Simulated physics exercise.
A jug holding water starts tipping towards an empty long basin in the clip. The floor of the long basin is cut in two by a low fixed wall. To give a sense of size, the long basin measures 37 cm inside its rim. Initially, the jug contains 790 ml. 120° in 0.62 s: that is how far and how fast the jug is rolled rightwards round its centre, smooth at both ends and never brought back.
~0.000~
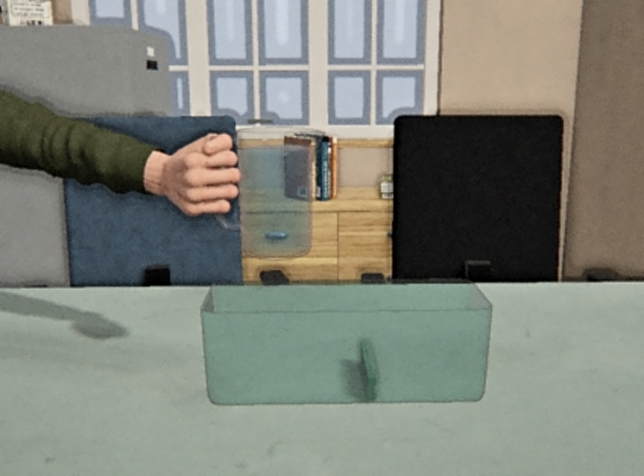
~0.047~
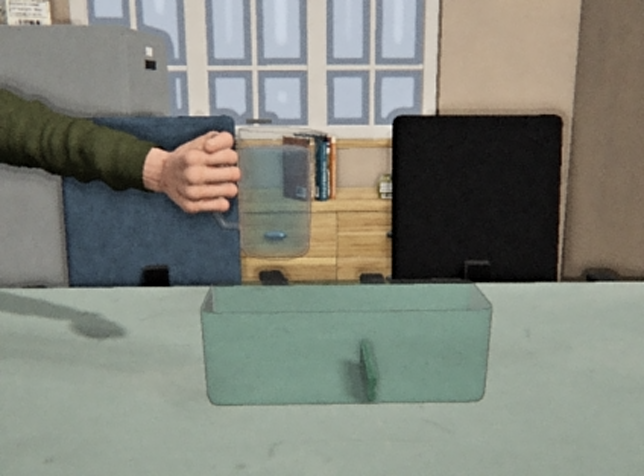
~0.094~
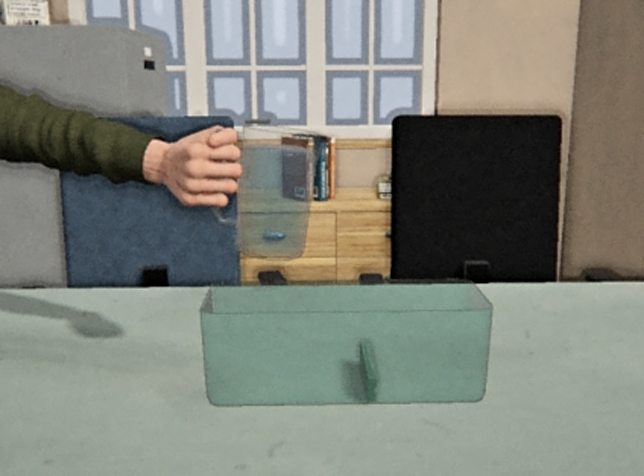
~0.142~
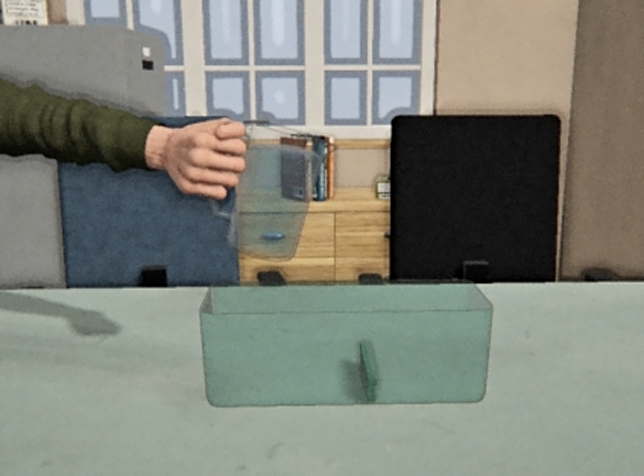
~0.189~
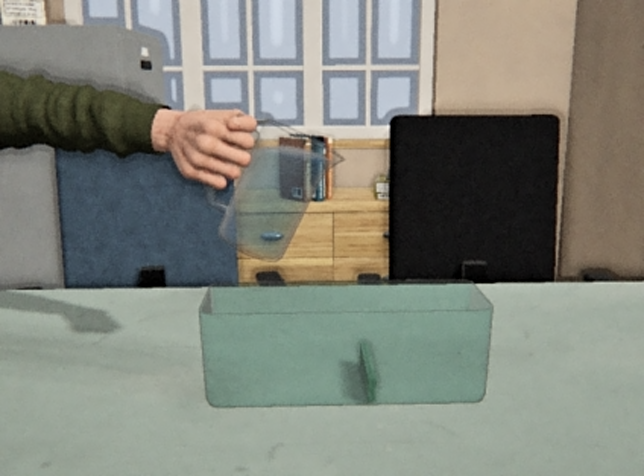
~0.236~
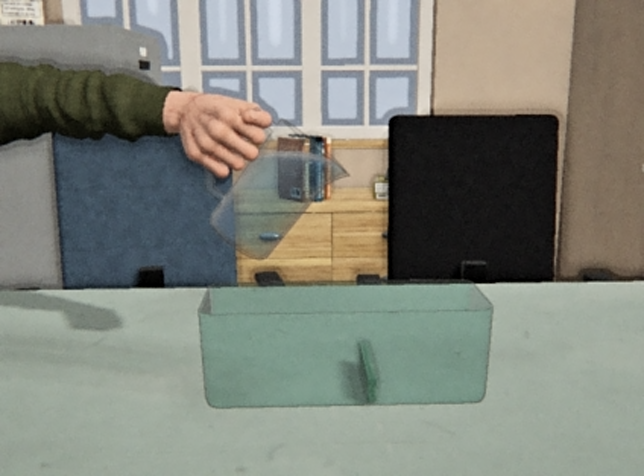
A hand in a dark green sleeve tilting a clear jug of water rightwards above a long green basin on a table.
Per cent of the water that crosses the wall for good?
68 per cent.
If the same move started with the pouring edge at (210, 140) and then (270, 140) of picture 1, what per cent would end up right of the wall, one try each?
Some 20 and 15 per cent, in that order.
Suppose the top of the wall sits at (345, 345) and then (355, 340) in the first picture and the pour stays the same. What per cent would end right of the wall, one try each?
95 then 85 %.
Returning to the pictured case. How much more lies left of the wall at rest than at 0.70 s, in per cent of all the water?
Roughly 10 percent.
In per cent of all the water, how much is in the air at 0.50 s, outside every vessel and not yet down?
At that moment, about 20 percent.
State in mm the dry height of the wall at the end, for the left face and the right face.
Left side: Around 24 mm. Right side: Around 2 mm.
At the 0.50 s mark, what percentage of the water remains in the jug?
About 60 percent.
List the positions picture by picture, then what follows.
In the first frame, it leans 0°; its right rim is at (326, 131); the water meets the walls at (241, 149) and (312, 149); the long basin's rim runs from (207, 298) to (482, 295); the wall's top is at (368, 359).
In the second frame, it leans 2°; its right rim is at (327, 133); the water meets the walls at (241, 148) and (313, 149).
In the third frame, it leans 7°; its right rim is at (332, 137); the water meets the walls at (245, 146) and (315, 152).
In the fourth frame, it leans 15°; its right rim is at (339, 146); the water meets the walls at (247, 160) and (321, 155).
In the fifth frame, it leans 25°; its right rim is at (346, 158); the water meets the walls at (241, 178) and (332, 158).
In the sixth frame, it leans 38°; its right rim is at (351, 174); the water meets the walls at (235, 184) and (343, 165).
Then, 0.50 s in, the tilt is 109° and 61 per cent is still to pour, 1 is left of the wall and 18 right of it.
Then, 0.70 s in, the tilt is 120° and 12 per cent is still to pour, 20 is left of the wall and 52 right of it.
Then, 0.90 s in, the tilt is 120° and 0 per cent is still to pour, 22 is left of the wall and 75 right of it.
Then, 1.12 s in, the tilt is 120° and 0 per cent is still to pour, 24 is left of the wall and 74 right of it.
Finally, 30 per cent lies left of the wall, 68 right of it and 2 outside.
